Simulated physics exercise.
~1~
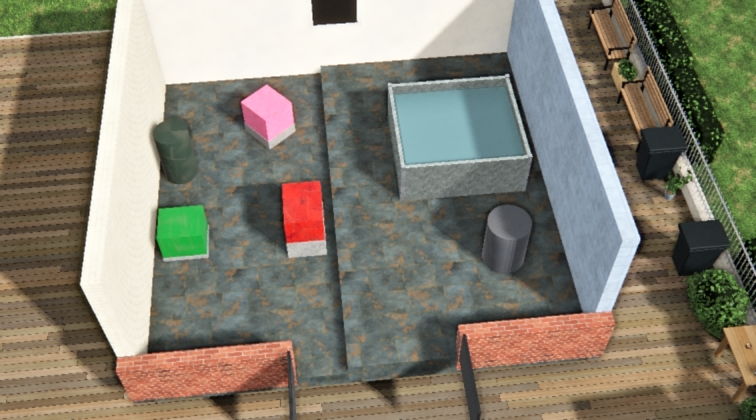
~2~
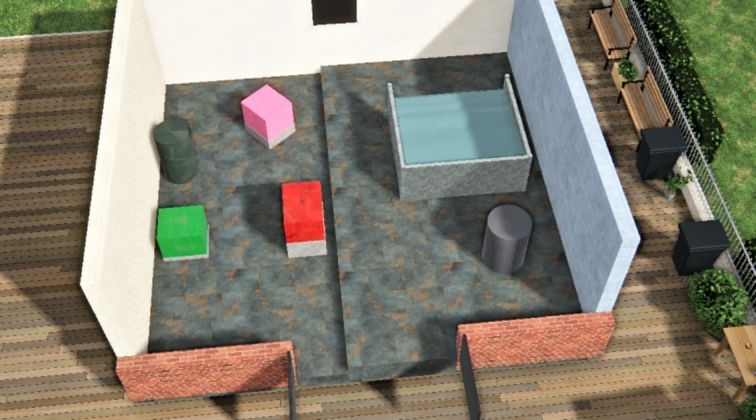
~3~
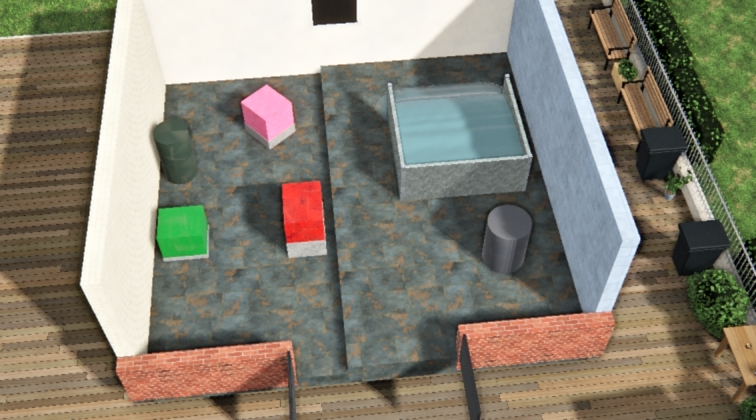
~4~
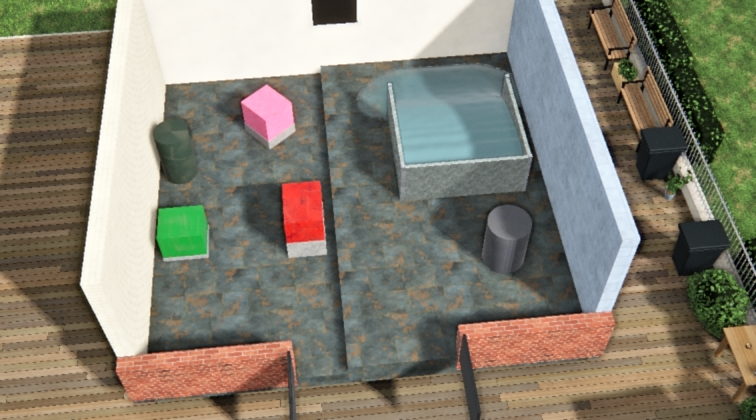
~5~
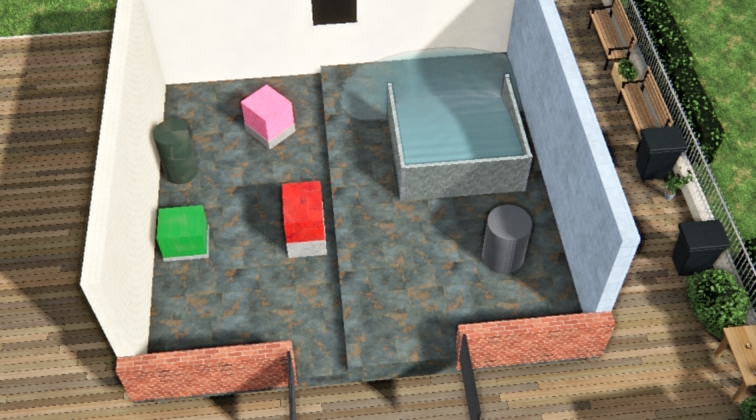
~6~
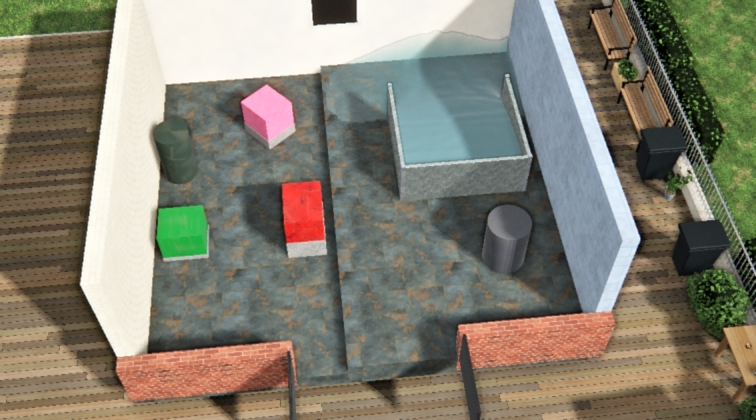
A grey-walled water tank stands at the upper right of a walled, slate-floored yard on two levels, seen from high above, with wooden decking around it. Pink, green and red crates sit on the left side, with a dark green barrel by the left wall and a grey cylinder at the right. The tank's far side opens, and water pours out and spreads back and leftward across the floor to the rear wall, while the camera and crates stay still.
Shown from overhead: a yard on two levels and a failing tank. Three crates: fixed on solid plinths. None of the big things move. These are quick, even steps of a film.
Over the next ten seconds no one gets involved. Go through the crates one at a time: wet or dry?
Crate by crate: Pink crate wet, red crate dry, green crate wet.
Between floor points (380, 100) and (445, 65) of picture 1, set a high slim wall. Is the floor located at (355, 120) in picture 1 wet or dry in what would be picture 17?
I'd call it watered.
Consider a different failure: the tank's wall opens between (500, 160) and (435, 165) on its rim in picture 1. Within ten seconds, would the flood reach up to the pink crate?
Then: Pink stays dry.
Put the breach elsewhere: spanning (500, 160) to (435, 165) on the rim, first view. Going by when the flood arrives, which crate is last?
Last: The pink one.
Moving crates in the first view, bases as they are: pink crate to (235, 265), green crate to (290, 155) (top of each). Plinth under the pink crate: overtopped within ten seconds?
Result for pink: Untouched.
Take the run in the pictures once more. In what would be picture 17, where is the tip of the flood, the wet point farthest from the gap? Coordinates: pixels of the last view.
The front should reach about (166, 84).
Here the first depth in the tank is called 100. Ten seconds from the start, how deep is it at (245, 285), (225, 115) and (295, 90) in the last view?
Around 10, 14 and 14 percent, in that order.
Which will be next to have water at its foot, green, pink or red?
Note: The pink one is first.
A moment on, water covers 15 % of the floor; the pink crate not reached, the red crate not reached, the green crate not reached.
Next, water covers 30 % of the floor; the pink crate water round its plinth, the red crate not reached, the green crate not reached.
Then, water covers 50 % of the floor; the pink crate water round its plinth, the red crate water round its plinth, the green crate water round its plinth.
Later, water covers 85 % of the floor; the pink crate water round its plinth, the red crate water round its plinth, the green crate water round its plinth.
In the end, water covers 90 % of the floor; the pink crate was topped, the red crate stayed above the water, the green crate was topped.
